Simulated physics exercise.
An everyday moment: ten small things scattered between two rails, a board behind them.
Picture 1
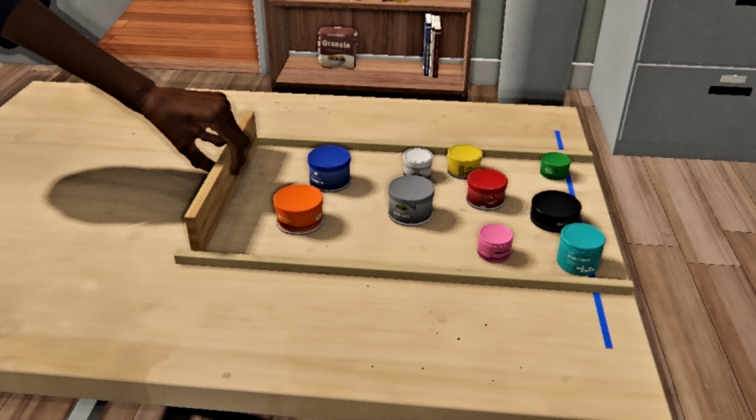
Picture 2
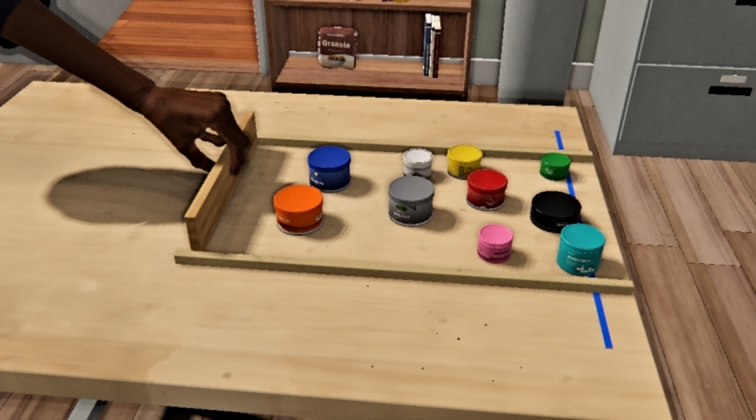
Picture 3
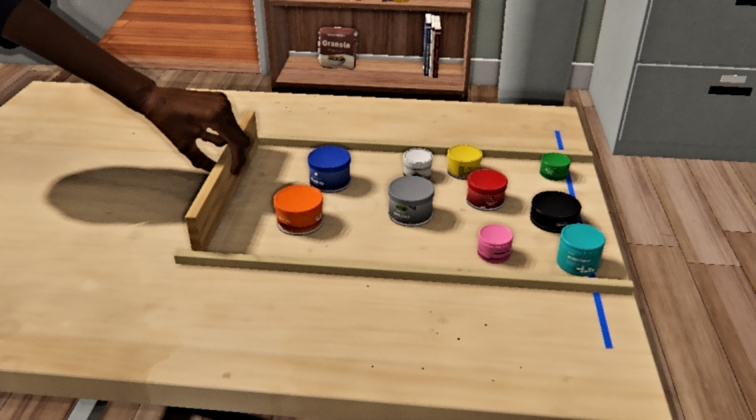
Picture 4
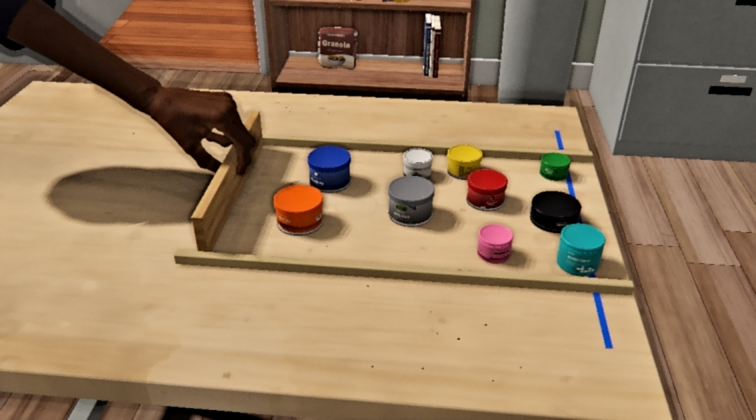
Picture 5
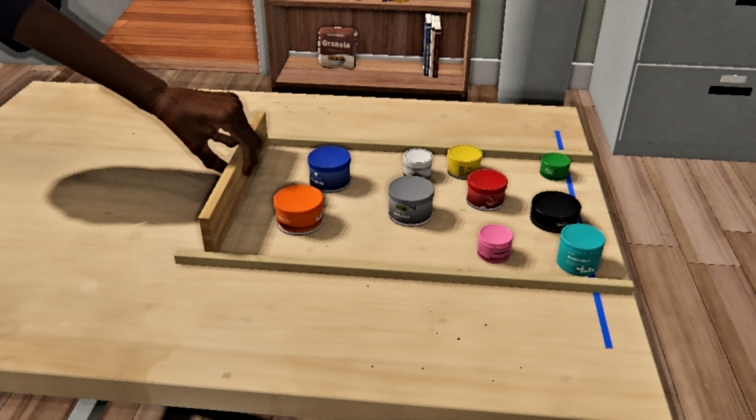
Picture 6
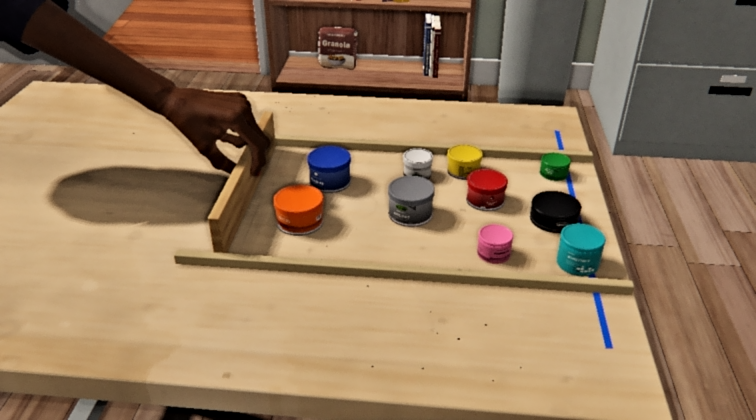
A hand slides a wooden board slightly right between two rails, behind ten small containers.
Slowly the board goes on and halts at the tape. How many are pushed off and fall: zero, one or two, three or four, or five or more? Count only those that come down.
Outcome: The number that fall off is five or more.
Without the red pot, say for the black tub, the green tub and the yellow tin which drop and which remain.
The black tub drops off; the green tub is lost; the yellow tin falls.
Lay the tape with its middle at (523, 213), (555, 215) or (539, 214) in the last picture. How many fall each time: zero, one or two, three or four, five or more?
One after another: Not one; three or four; just one or two.
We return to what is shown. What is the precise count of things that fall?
The count is 5.
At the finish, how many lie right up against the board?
The number is 5.
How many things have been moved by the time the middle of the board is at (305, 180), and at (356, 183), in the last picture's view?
At the one place 2, at the other 3.
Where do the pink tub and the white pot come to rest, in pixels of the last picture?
First (610, 264), then (583, 166).
Soon after, none off yet; turquoise tub at rest near (580, 250); green tub at rest near (555, 167); black tub at rest near (555, 212).
By the end, the number that fall off is five or more; fallen, yellow tin, red pot, black tub, green tub and turquoise tub.
